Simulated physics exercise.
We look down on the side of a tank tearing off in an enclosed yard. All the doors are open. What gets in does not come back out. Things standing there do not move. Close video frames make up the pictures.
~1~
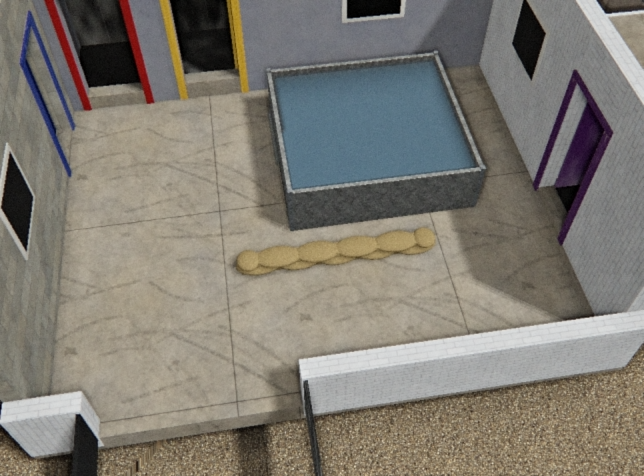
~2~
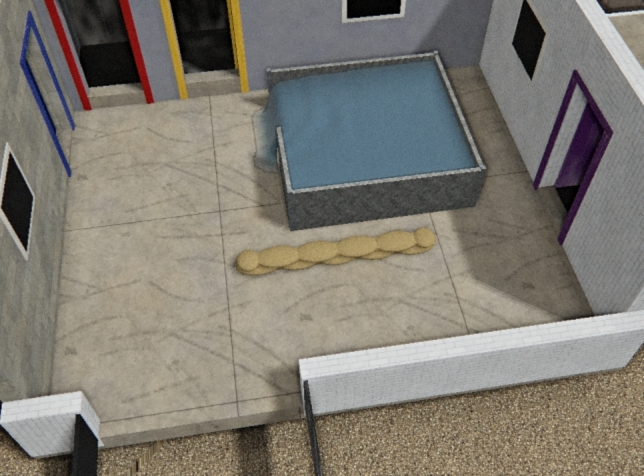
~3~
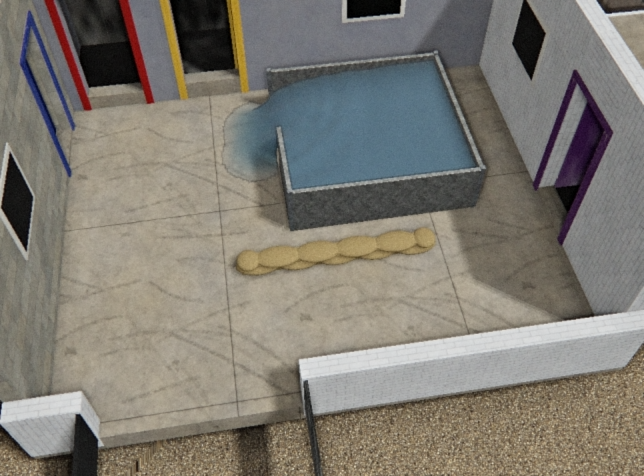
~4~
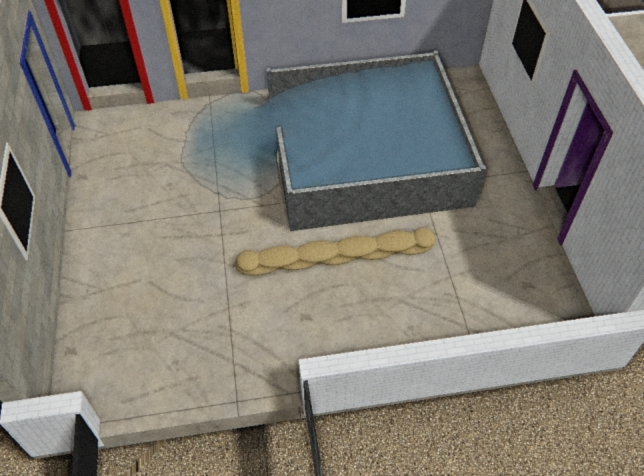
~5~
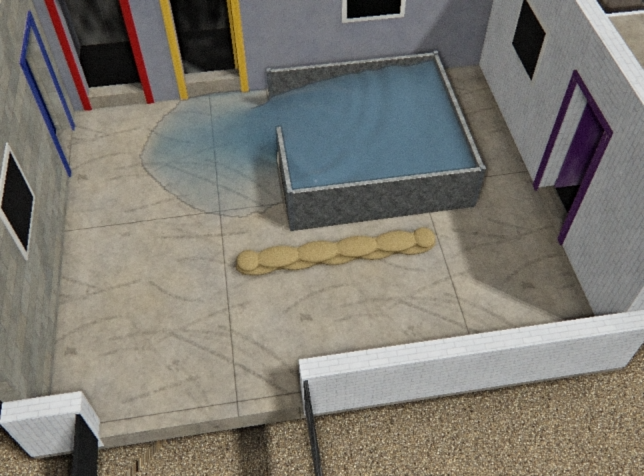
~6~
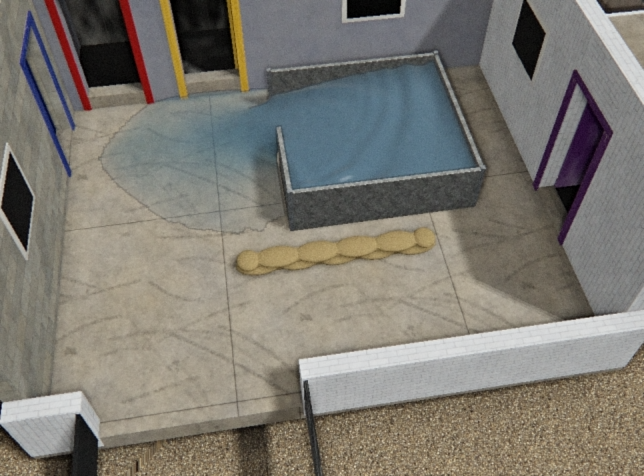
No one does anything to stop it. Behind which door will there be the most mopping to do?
The blue door.
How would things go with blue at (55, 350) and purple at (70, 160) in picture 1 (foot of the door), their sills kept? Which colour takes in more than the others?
I'd say the biggest share comes in at the one in purple.
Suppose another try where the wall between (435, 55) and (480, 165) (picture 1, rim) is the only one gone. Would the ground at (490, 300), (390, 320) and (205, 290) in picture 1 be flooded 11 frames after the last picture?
Soaked, untouched, untouched.
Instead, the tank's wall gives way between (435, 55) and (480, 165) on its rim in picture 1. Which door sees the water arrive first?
It's the purple one, I think.
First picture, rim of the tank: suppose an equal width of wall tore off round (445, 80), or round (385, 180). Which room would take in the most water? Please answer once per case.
Result per case, in order: The one in blue / the purple door.
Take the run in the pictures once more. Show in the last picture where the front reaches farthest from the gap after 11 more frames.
The front tops out at about (53, 384).
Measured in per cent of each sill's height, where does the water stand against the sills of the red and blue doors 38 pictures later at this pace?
About 80 %, then 370 %.
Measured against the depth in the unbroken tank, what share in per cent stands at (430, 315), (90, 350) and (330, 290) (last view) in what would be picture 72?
Respectively 4, 14 and 4 per cent.
A moment on, water covers 30 % of the floor; blue door some in, yellow door wet at the sill, nothing in, purple door not reached, red door wet at the sill, nothing in.
Next, water covers 30 % of the floor; blue door a lot in, yellow door wet at the sill, nothing in, purple door not reached, red door a trickle in.
Then, water covers 45 % of the floor; blue door a lot in, yellow door a trickle in, purple door not reached, red door some in.
Later, water covers 60 % of the floor; blue door a lot in, yellow door a trickle in, purple door not reached, red door some in.
In the end, water covers 80 % of the floor; blue door a lot in, yellow door a trickle in, purple door not reached, red door some in; the blue door has let in the most.
